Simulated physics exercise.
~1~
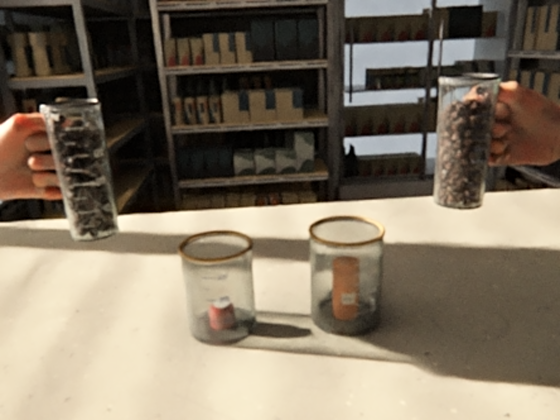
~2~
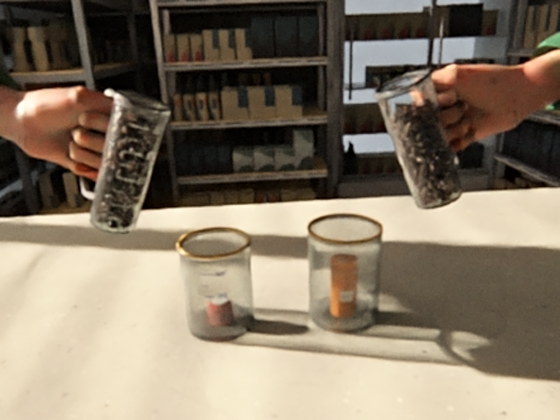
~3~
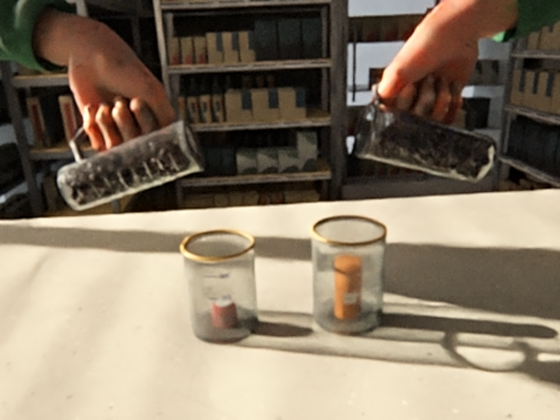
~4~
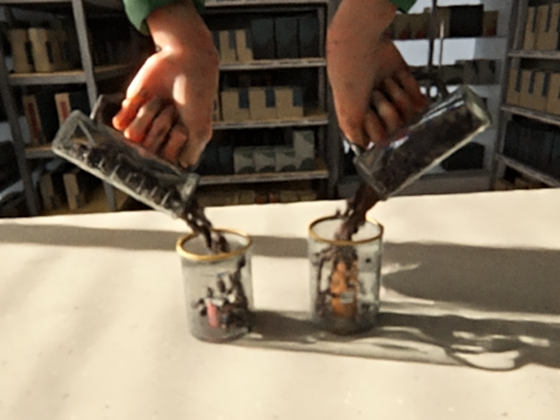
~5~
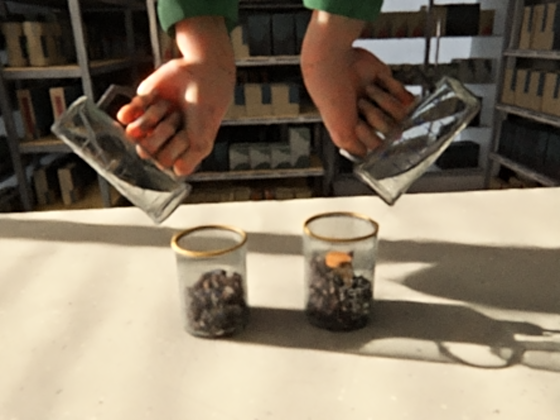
The video shows two hands tilting glass mugs of dark pieces over two gold-rimmed glass beakers on a counter, each holding a small upright object. The pieces pour in until the mugs are empty, covering the left reddish object while the right orange one still shows on top.
